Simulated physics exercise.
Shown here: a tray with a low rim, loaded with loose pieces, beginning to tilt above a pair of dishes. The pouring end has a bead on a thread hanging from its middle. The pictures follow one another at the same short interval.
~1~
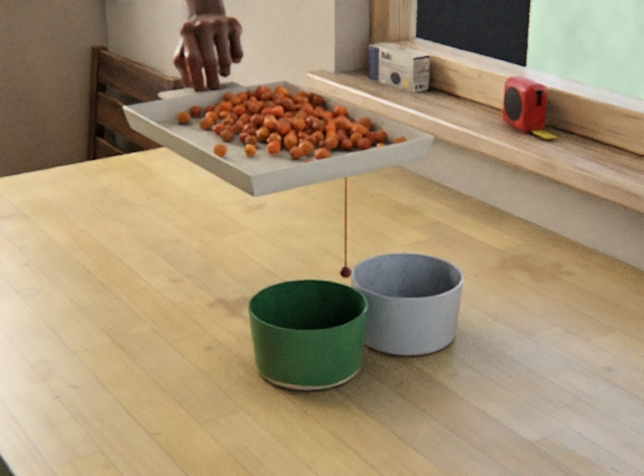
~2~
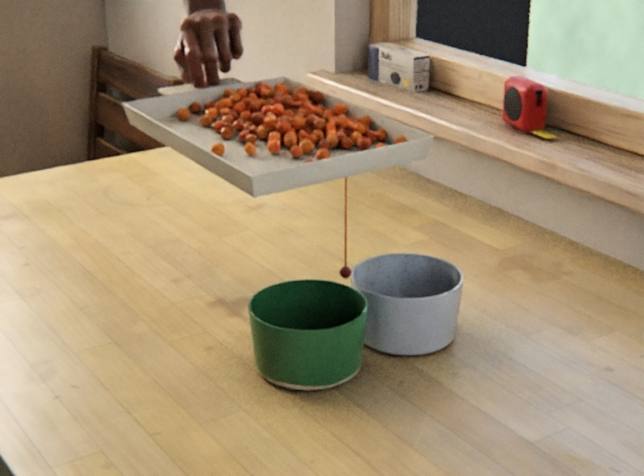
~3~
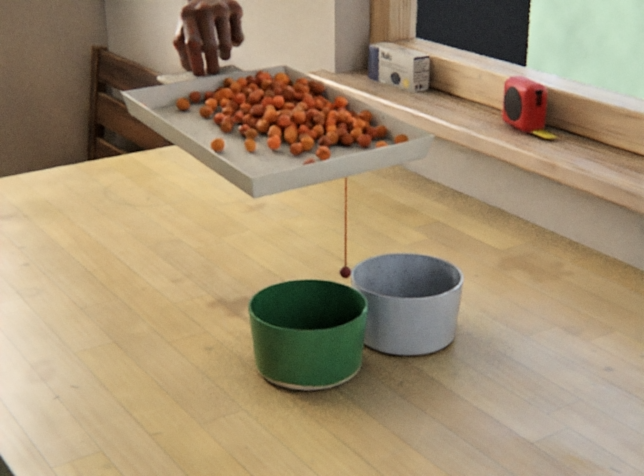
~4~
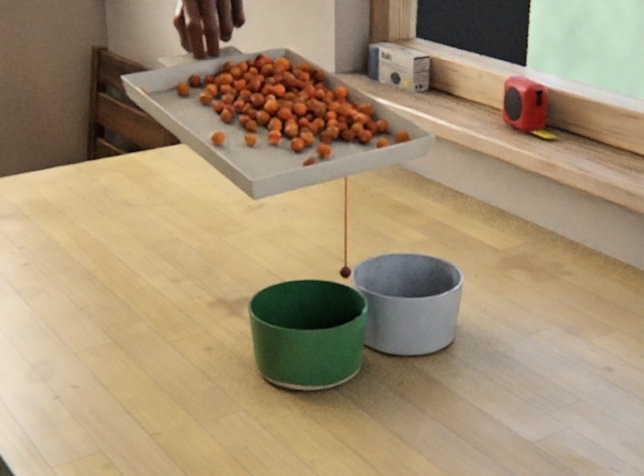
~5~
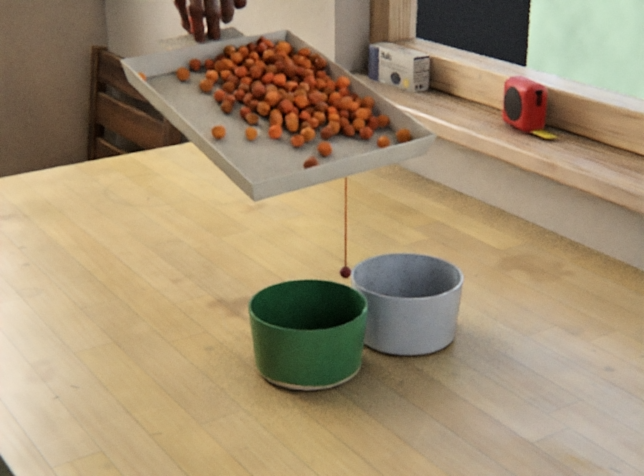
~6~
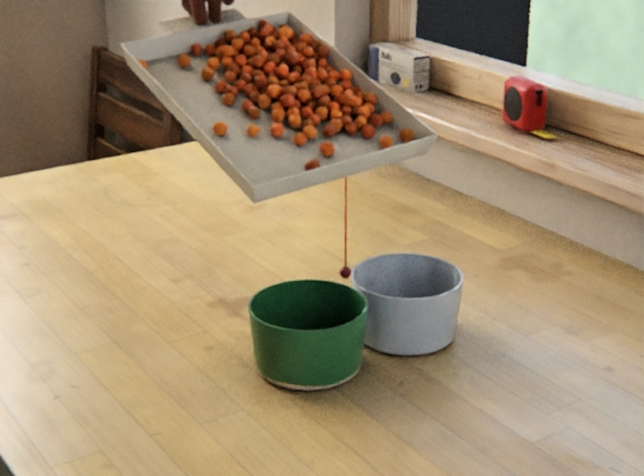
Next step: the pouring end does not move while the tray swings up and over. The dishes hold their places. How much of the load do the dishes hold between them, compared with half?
It looks like most goes past the dishes, when all's done.
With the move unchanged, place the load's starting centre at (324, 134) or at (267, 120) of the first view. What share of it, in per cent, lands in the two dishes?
About 20 %, then about 30 %.
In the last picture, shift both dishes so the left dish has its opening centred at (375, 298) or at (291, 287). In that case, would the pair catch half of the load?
The pair would catch the lesser share the first time and the lesser share the second time.
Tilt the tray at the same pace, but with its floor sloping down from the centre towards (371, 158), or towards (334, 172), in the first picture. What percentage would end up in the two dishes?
Roughly 70 % in the first case and 30 % in the second.
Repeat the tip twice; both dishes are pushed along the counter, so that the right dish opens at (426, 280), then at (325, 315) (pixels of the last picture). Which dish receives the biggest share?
In the first try it's the one on the left, and in the second it's the one on the right.
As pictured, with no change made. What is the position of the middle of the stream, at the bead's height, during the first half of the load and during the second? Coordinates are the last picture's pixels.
Roughly at (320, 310) first, and then at (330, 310).
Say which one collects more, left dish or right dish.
The fuller one is the left side.
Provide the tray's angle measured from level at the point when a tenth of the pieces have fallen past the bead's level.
About 65 degrees.
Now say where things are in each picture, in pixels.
The first picture shows corners of the pouring end (253, 172) and (425, 136), level; middle of the load (291, 121), coated peanuts; left dish (341, 352); right dish (441, 319); bead on its thread (346, 272).
The second picture shows corners of the pouring end (254, 173) and (426, 136), level; middle of the load (291, 119).
The third picture shows corners of the pouring end (254, 174) and (426, 135), tipped barely, lowest at the left corner; middle of the load (292, 111).
The fourth picture shows corners of the pouring end (255, 177) and (427, 134), tipped a little, lowest at the left corner; middle of the load (292, 100).
The fifth picture shows corners of the pouring end (255, 179) and (428, 134), tipped a little, lowest at the left corner; middle of the load (293, 89).
The sixth picture shows corners of the pouring end (256, 182) and (429, 133), tipped clearly, lowest at the left corner; middle of the load (295, 78), about a tenth on the move; left dish (341, 352); right dish (441, 319).
Just after the last frame, tray tipped steeply; the larger part on the tray; just a few in the left dish; about a tenth outside both; about a tenth in the air.
A moment on, tray tipped past a quarter turn; just a few on the tray; roughly a quarter in the left dish; roughly two thirds outside both; about a tenth in the air.
Further on, tray tipped past a quarter turn; roughly a quarter in the left dish; the larger part outside both.
When it is over, tray tipped past a quarter turn; roughly a quarter in the left dish; not one in the right dish; the larger part outside both.
